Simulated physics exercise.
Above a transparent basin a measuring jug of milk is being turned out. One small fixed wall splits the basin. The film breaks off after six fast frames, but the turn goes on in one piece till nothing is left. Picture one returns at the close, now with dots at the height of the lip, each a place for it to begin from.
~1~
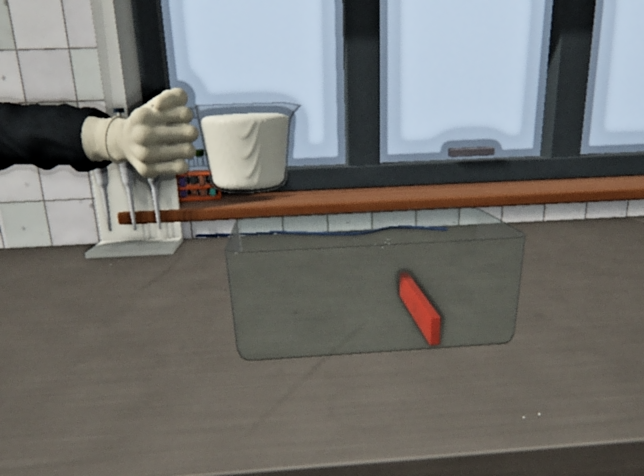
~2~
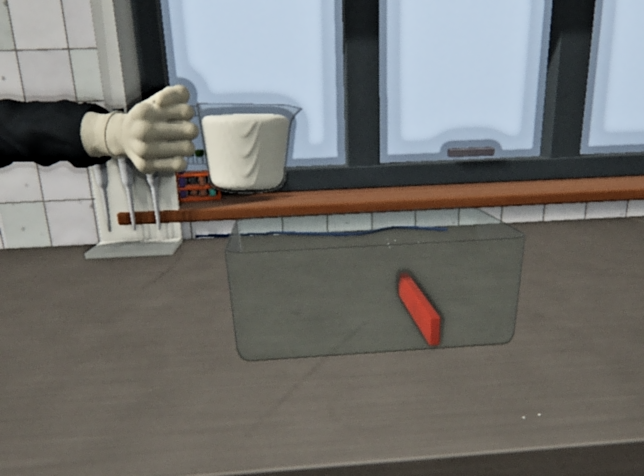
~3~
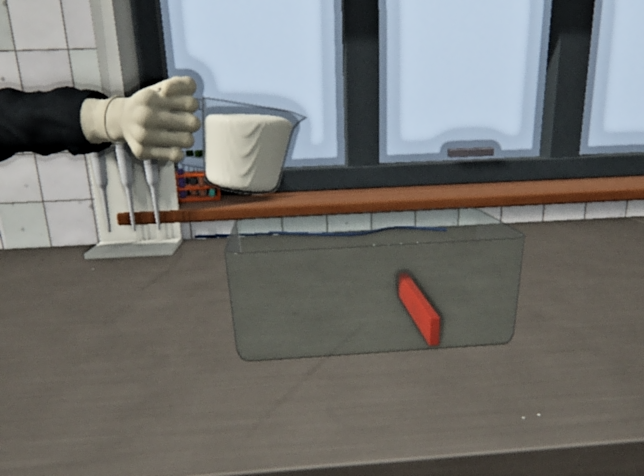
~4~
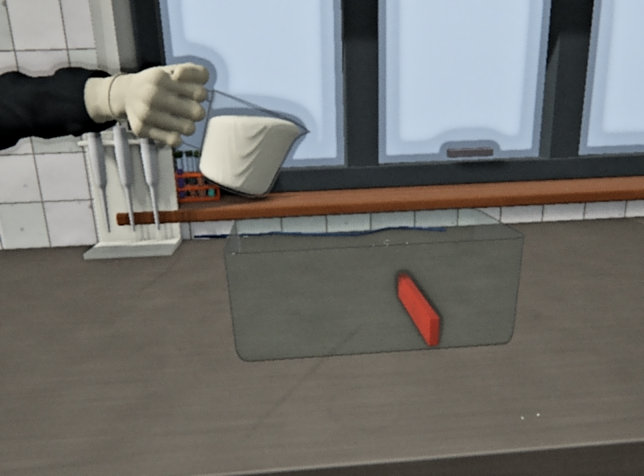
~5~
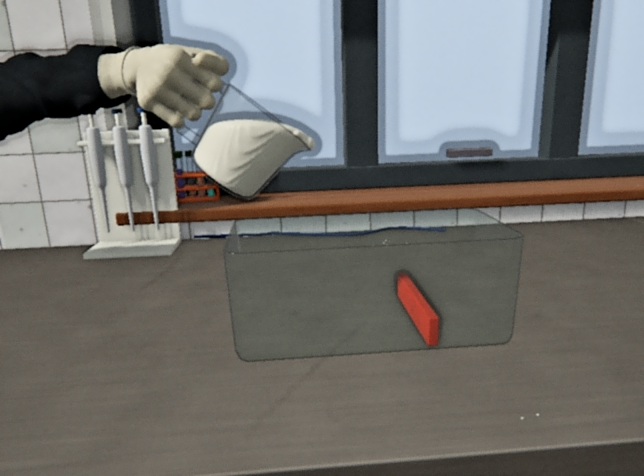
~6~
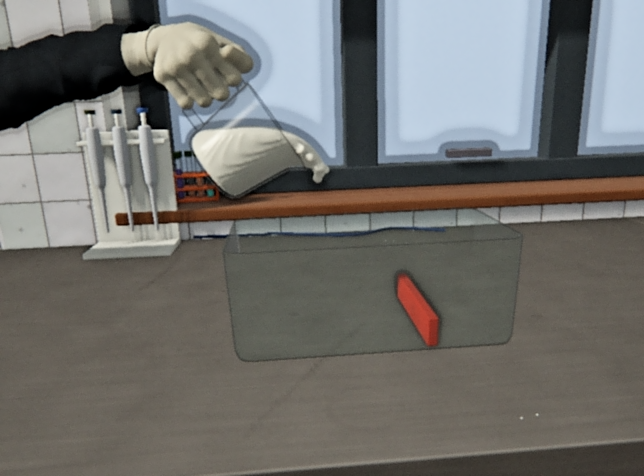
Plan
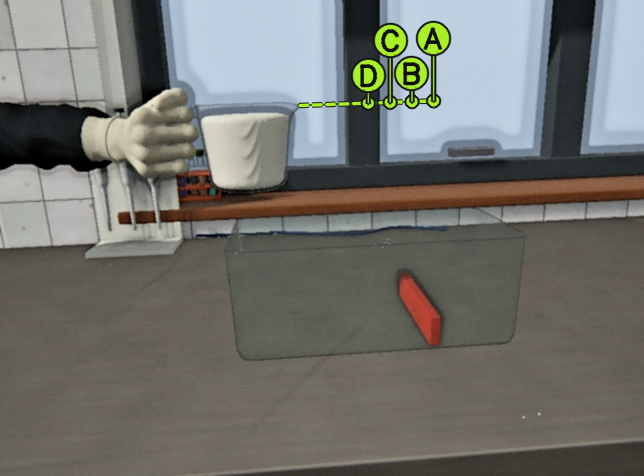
A transparent jug of milk, with a gloved hand at its left, stays almost upright above a clear basin on a grey counter. The hand then rises and shifts rightward as the jug tilts further and further to the right. Milk slides to the lip and begins passing over it, while a red object remains still.
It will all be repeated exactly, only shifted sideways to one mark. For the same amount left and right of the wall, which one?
C beats the others.
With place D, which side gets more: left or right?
More ends on the left.
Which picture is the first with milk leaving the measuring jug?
Picture 5.
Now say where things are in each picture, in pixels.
The first picture shows upright, lip at (299, 105); basin from (237, 357) to (512, 339); top of the wall at (418, 292); nothing has left yet.
The second picture shows tipped about 3°, lip at (301, 108); nothing has left yet.
The third picture shows tipped about 11°, lip at (305, 117); nothing has left yet.
The fourth picture shows tipped about 23°, lip at (309, 131); nothing has left yet.
The fifth picture shows tipped about 39°, lip at (310, 149); milk is over the lip, down to (310, 149).
The sixth picture shows tipped about 57°, lip at (306, 168); milk is over the lip, down to (319, 179).
In lime, A at (433, 100); B at (411, 101); C at (390, 102); D at (368, 103).
If A is chosen, about 29 % ends left of the wall and 69 % right of it.
If B is chosen, about 27 % ends left of the wall and 69 % right of it; 4 % is lost outside.
If C is chosen, about 55 % ends left of the wall and 44 % right of it.
If D is chosen, about 75 % ends left of the wall and 23 % right of it.
